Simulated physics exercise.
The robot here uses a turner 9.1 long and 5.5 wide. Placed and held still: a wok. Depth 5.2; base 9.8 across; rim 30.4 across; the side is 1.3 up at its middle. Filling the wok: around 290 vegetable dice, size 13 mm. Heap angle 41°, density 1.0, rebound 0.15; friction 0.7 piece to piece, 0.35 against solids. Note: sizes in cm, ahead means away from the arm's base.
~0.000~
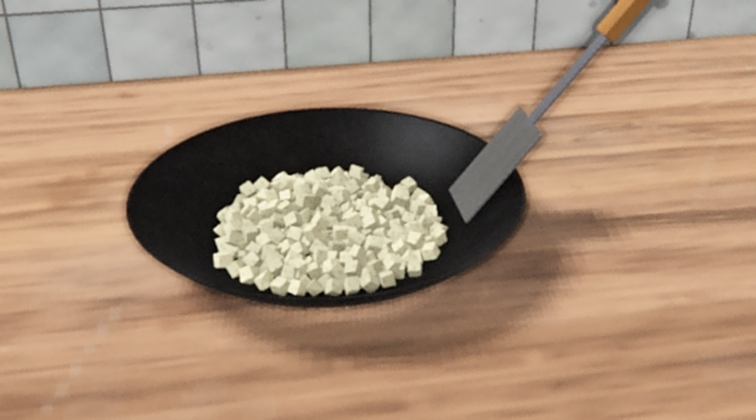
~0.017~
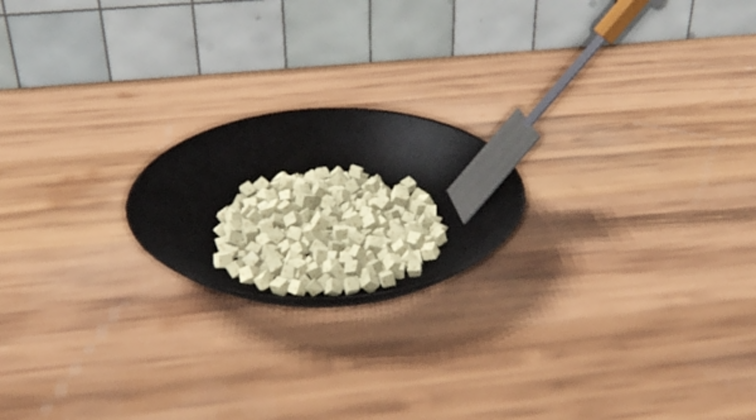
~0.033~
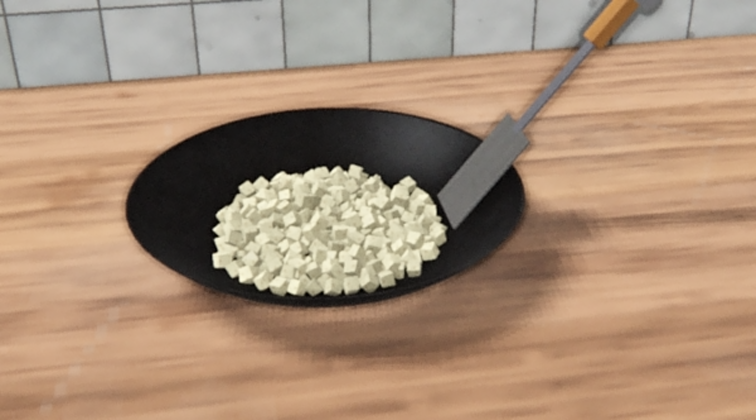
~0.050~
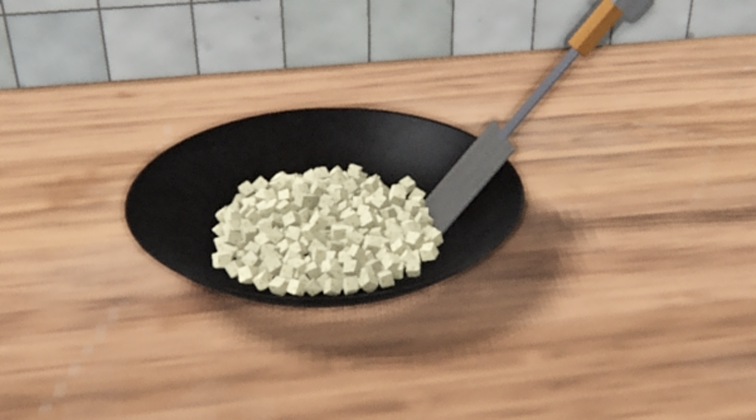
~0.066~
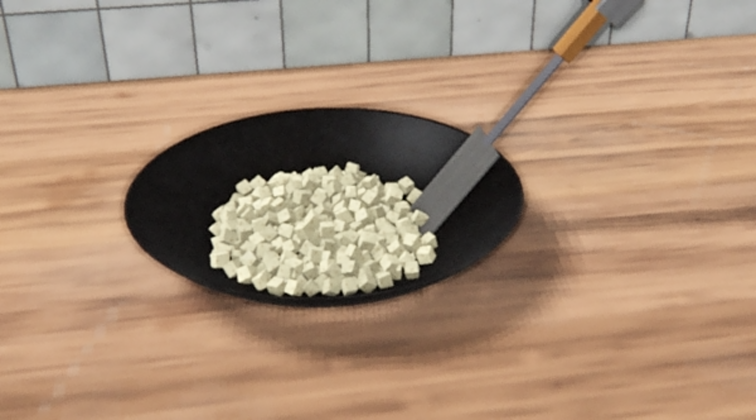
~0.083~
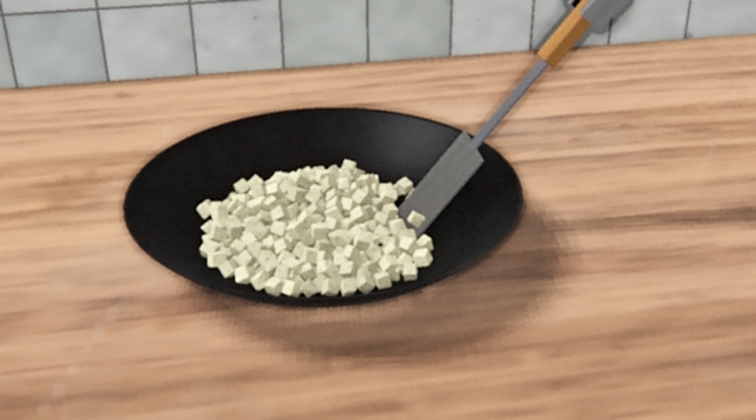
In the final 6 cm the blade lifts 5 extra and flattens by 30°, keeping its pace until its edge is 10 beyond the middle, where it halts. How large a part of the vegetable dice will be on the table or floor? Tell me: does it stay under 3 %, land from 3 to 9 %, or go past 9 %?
It goes past 9 %.
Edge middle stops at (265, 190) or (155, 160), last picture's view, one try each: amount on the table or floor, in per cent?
First try about 0 percent, second about 25 percent.
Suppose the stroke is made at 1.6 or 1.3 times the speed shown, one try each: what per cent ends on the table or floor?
I'd expect close to 20 and then close to 20 percent.
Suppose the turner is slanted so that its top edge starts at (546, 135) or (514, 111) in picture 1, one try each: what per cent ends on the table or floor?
Some 10 per cent, then some 10 per cent.
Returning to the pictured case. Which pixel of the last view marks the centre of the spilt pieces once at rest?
Near pixel (52, 259).
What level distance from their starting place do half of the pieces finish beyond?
Some 5 cm.
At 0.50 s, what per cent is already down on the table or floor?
Around 15 %.
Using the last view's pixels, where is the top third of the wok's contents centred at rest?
Look near (209, 226).
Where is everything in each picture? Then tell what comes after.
The first frame shows turner top edge at (531, 121), sloping 51°; upper third of the load around (322, 221), from x 225 to 440, top at y 170; 290 in the wok.
The second frame shows turner top edge at (529, 122), sloping 51°; upper third of the load around (321, 220), from x 225 to 440, top at y 170.
The third frame shows turner top edge at (519, 127), sloping 51°; upper third of the load around (321, 220), from x 220 to 440, top at y 170.
The fourth frame shows turner top edge at (504, 134), sloping 51°; upper third of the load around (327, 220), from x 220 to 435, top at y 170.
The fifth frame shows turner top edge at (489, 140), sloping 51°; upper third of the load around (322, 216), from x 220 to 430, top at y 170.
The sixth frame shows turner top edge at (474, 145), sloping 51°; upper third of the load around (311, 213), from x 205 to 425, top at y 165; 290 in the wok.
After 0.17 s, sloping 51°, highest piece 6 above the table; 290 in the wok.
After 0.26 s, sloping 43°, highest piece 8 above the table; 283 in the wok, 7 on the blade or in flight.
After 0.50 s, sloping 21°, highest piece 6 above the table; 249 in the wok, 37 on the table or floor, 4 on the blade or in flight.
After 1.55 s, sloping 21°, highest piece 6 above the table; 249 in the wok, 41 on the table or floor.
At rest, 249 in the wok, 41 on the table or floor. That is 14 % on the table or floor.
